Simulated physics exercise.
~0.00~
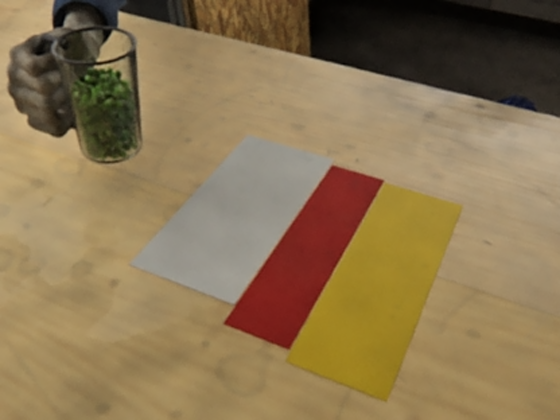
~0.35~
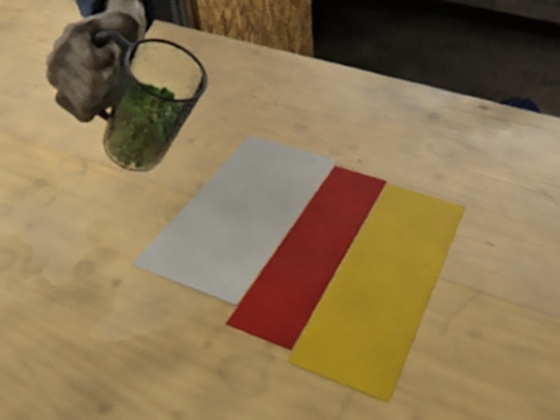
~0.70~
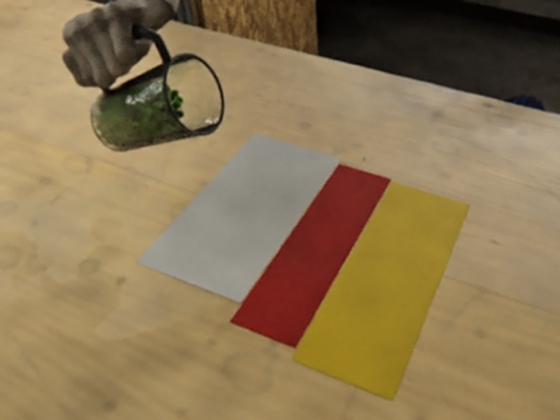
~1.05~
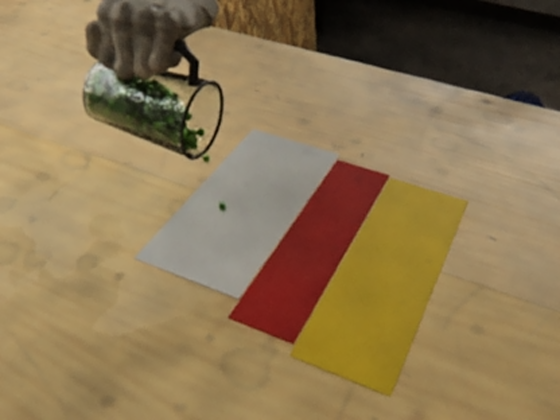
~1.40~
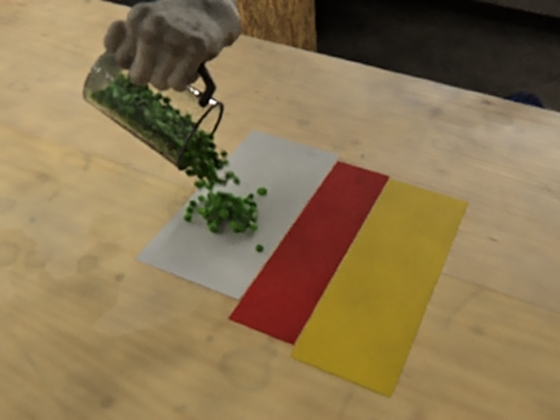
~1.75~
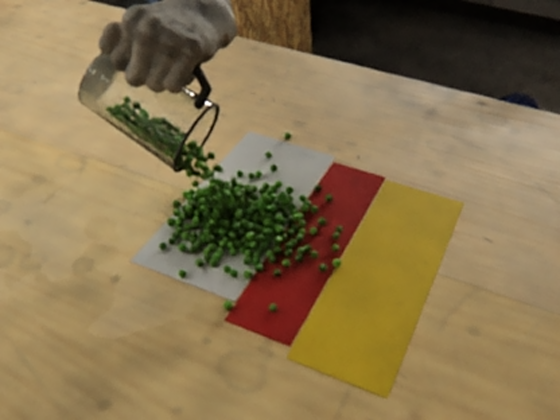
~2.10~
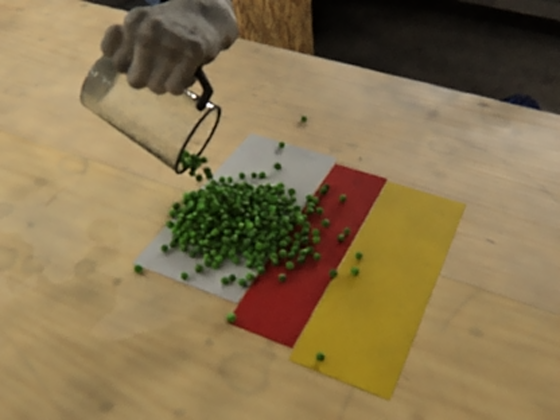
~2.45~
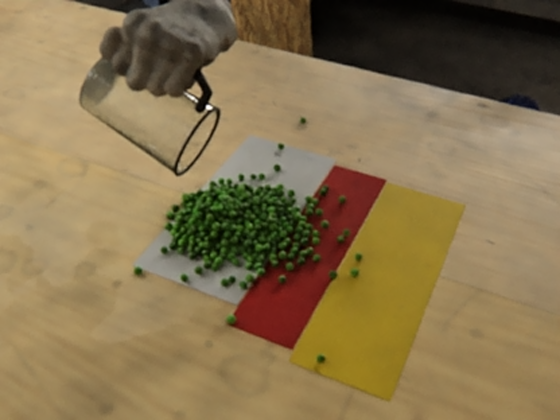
A gray hand lifted a clear cup of green peas, tipped it over and poured them out beside three colored mats, leaving a heap mostly on the white one, with some on the red and a few strays scattered around.
